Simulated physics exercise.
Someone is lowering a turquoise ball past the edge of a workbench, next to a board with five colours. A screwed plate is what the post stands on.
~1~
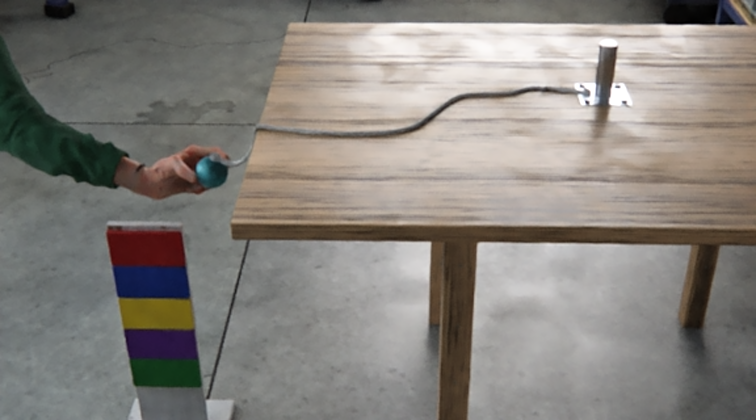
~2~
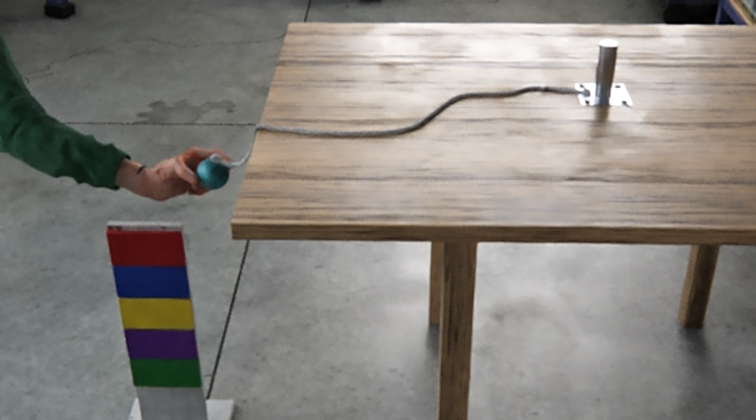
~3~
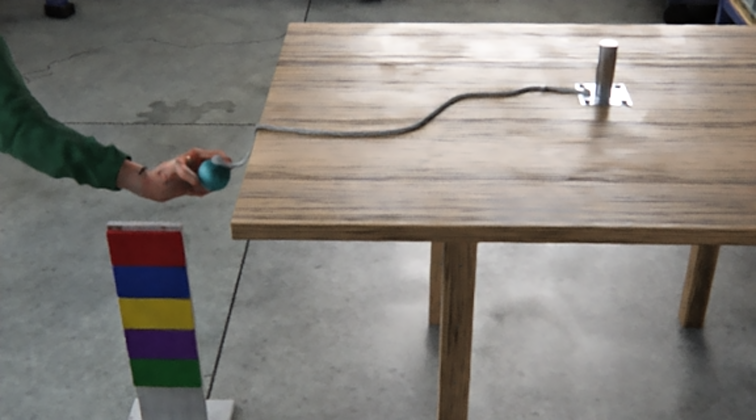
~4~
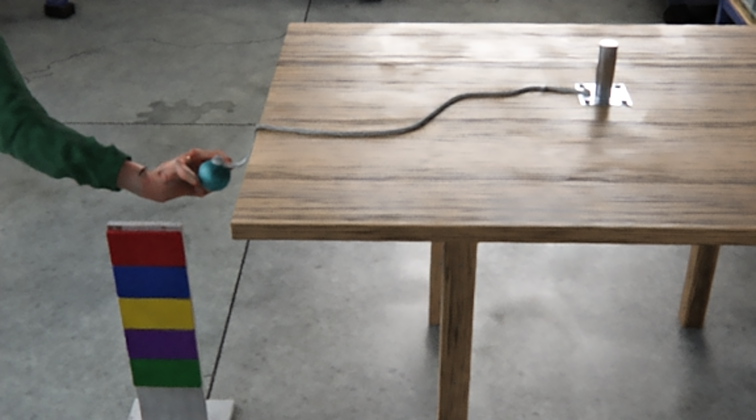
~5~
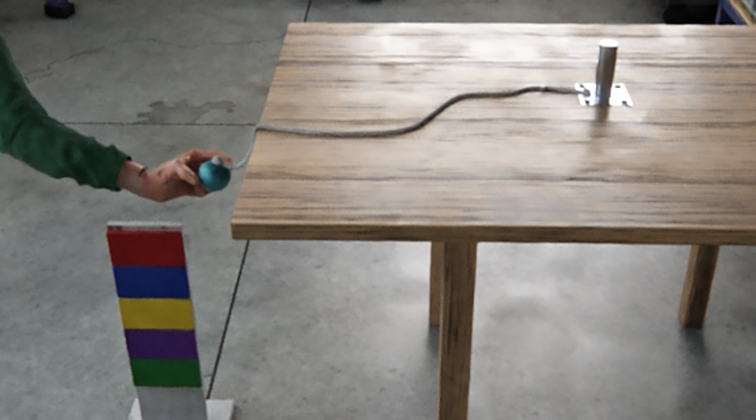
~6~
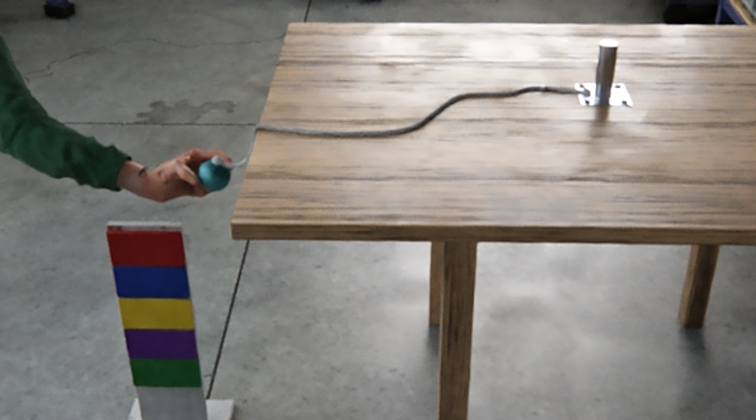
The footage shows a green-sleeved hand holding a turquoise ball beside a wooden table, above a color-banded stand, with a slack cord running across the tabletop to a metal post. The hand and ball shift very slightly, then stay nearly still.
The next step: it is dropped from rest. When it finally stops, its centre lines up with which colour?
Red.
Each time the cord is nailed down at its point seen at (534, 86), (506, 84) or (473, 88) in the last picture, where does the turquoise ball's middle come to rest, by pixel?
Going through the tries, I'd expect close to (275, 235), (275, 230) and lastly (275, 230).
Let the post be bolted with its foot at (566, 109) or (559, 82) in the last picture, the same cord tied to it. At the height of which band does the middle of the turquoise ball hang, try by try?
In turn, blue and then blue.
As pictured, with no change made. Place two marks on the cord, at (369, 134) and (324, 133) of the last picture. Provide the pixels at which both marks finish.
In that view they reach (317, 116) and (274, 119).
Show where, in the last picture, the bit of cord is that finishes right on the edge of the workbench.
About (310, 132).
Early on, ball near (297, 247); level with red.
Midway, ball near (249, 244); level with red.
Finally, ball near (273, 248); level with red. At red.
